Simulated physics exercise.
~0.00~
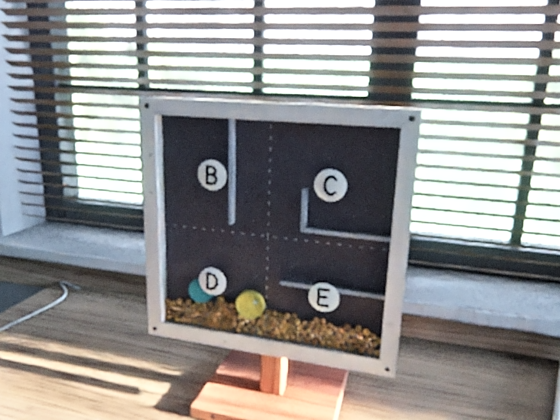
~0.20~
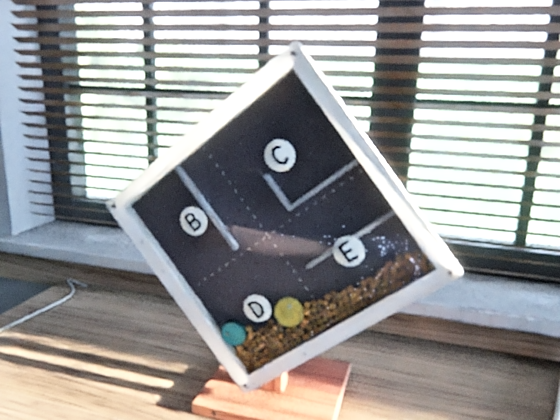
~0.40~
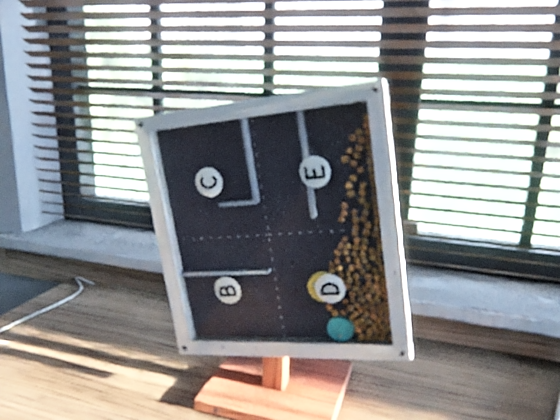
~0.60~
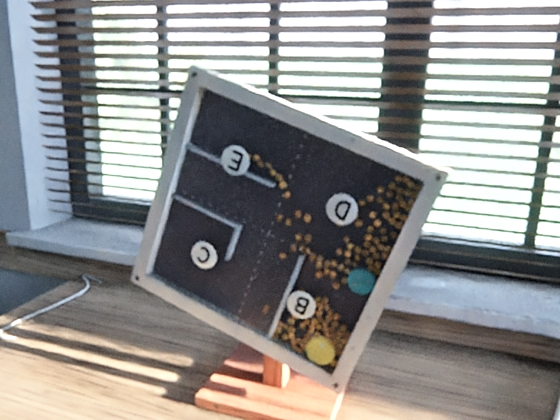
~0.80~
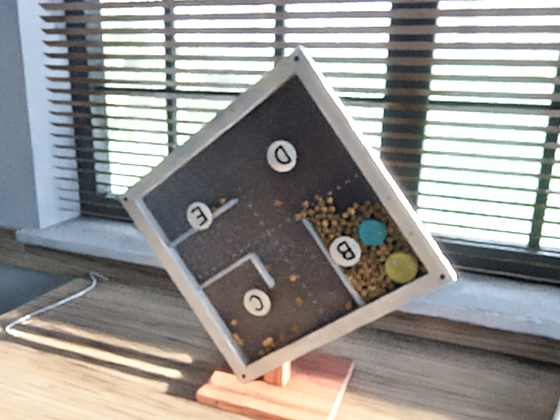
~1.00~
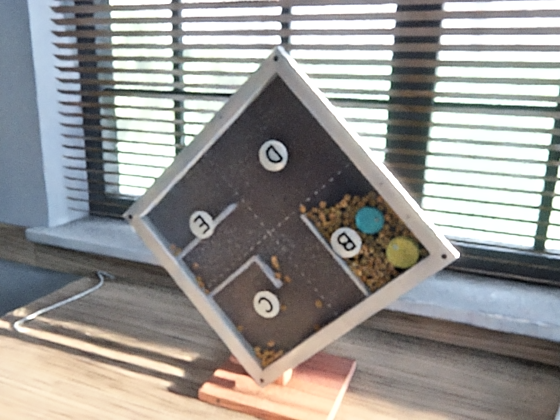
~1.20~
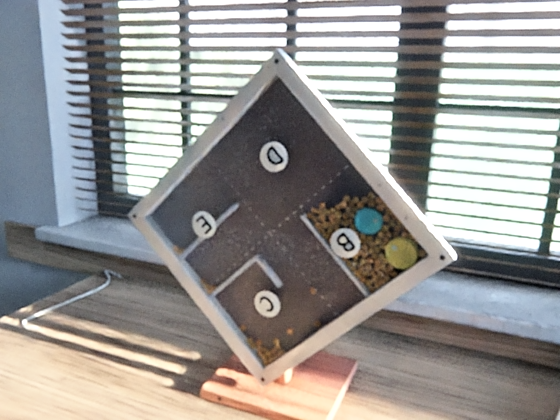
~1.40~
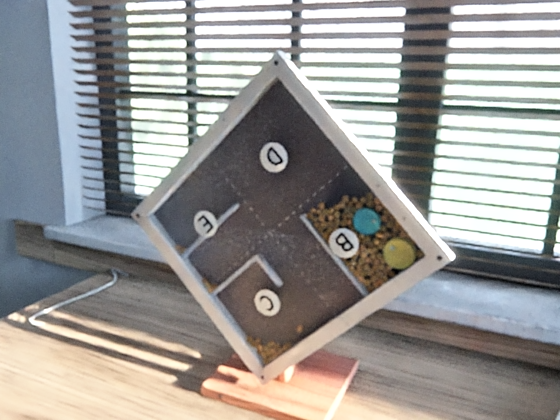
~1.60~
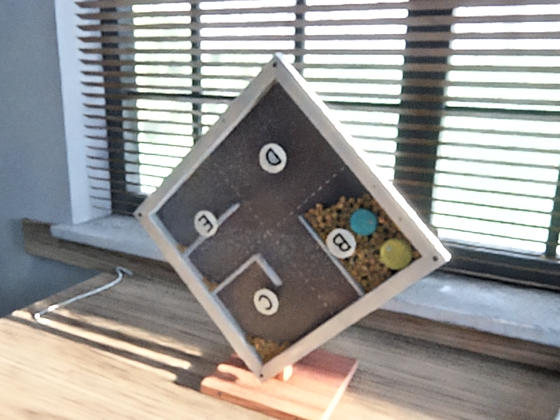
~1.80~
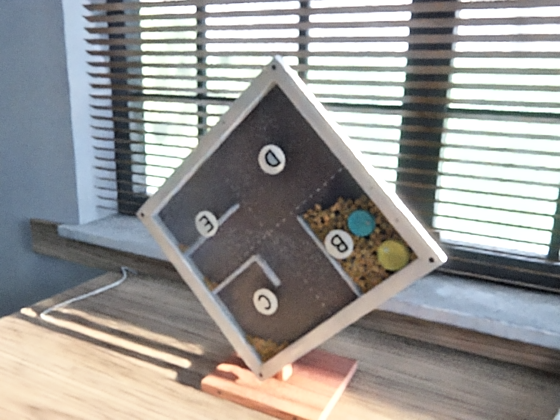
A square case turns anticlockwise, spilling beads and both discs into quarter B, then stops.
